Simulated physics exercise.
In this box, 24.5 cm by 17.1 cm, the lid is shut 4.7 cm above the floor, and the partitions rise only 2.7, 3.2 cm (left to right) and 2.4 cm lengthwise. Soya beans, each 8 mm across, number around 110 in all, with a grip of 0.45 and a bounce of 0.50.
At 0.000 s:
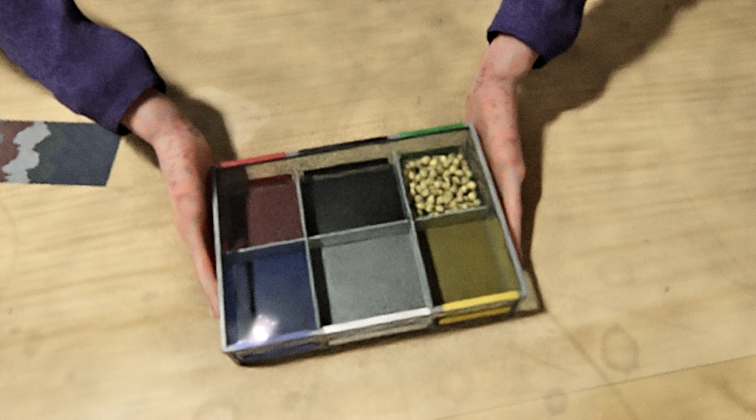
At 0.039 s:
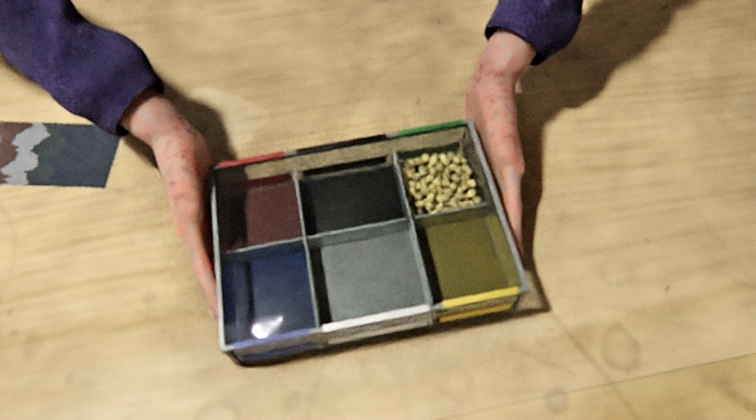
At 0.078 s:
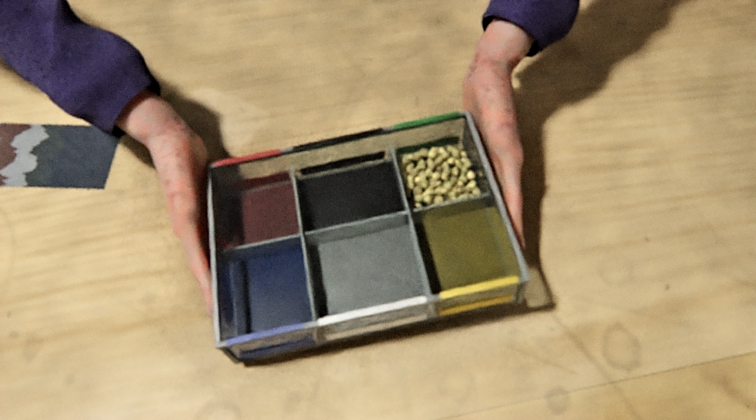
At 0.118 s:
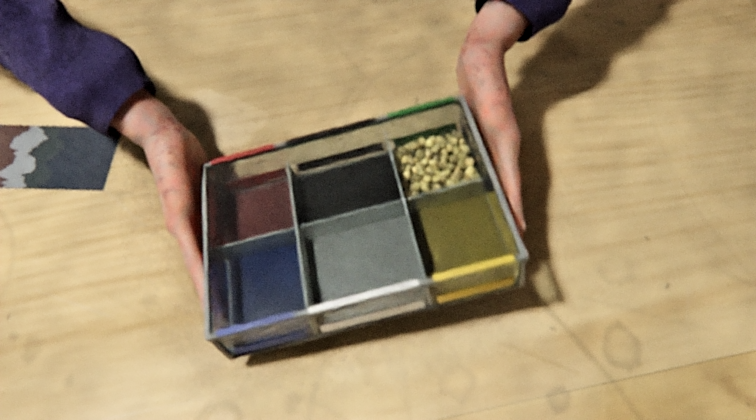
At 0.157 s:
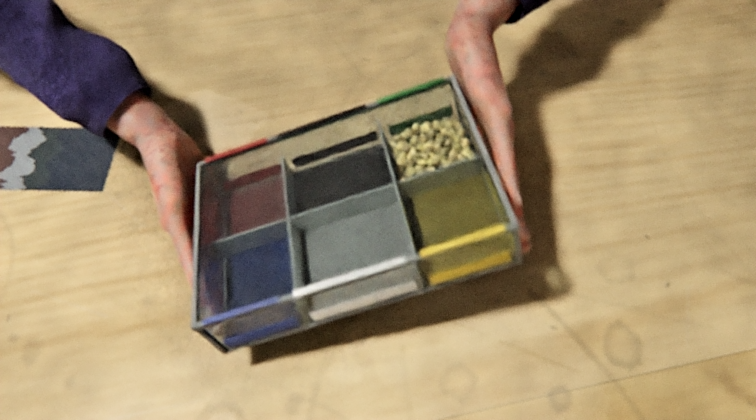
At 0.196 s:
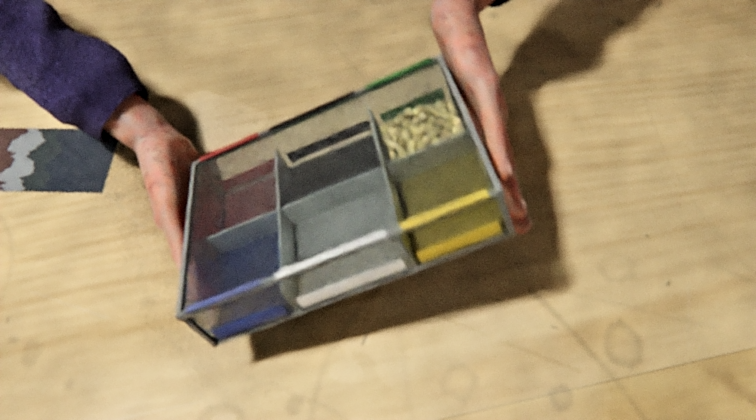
Two hands in purple sleeves hold a clear-lidded, six-compartment box above a pale wooden table, seen from above by a still camera. Pale beans fill the green-edged compartment at the upper right, beside red, black, blue, white and yellow-edged empty ones, with a patterned dark card at left. The hands tilt the box slightly, then faster, raising its right side while the beans stay in their compartment.
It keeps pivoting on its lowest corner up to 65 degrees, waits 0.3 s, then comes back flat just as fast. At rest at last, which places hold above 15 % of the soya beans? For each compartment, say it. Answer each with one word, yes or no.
Red: No. Blue: No. Green: Yes. Yellow: No. White: No. Black: No.
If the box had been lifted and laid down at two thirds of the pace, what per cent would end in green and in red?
The green compartment would end with 90 per cent, the red one with 0 per cent.
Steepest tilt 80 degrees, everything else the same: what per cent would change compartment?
Some 15 per cent.
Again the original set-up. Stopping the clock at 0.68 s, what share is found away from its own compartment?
At that time I'd say around 5 per cent.
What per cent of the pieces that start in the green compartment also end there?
My estimate is roughly 100 percent.
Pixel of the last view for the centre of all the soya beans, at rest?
Close to pixel (423, 180).
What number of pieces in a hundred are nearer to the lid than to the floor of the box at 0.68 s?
Roughly 30 per cent.
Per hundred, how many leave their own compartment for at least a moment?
That share comes to about 5 per cent.
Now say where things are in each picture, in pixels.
Box tilt 0 degrees, front corners at (227, 347) and (523, 292); green 100 %, in the first frame.
Box tilt 1 degrees, front corners at (226, 347) and (524, 288), in the second frame.
Box tilt 4 degrees, front corners at (221, 343) and (524, 277), lowest corner left back, in the third frame.
Box tilt 10 degrees, front corners at (211, 335) and (521, 256), lowest corner left back, in the fourth frame.
Box tilt 17 degrees, front corners at (197, 325) and (512, 226), lowest corner left back, in the fifth frame.
Box tilt 24 degrees, front corners at (182, 313) and (496, 191), lowest corner left back; green 100 %. The box's pace is about 175 degrees a second, in the sixth frame.
After 0.68 s, tilt 65 degrees; green 95 %, black 5 %.
After 1.01 s, tilt 37 degrees; green 95 %, black 5 %.
Then, at 1.43 s, tilt 0 degrees; green 95 %, black 5 %.
By 1.8 s all is still; red 0 %, blue 0 %, green 95 %, yellow 0 %, white 0 %, black 5 %.
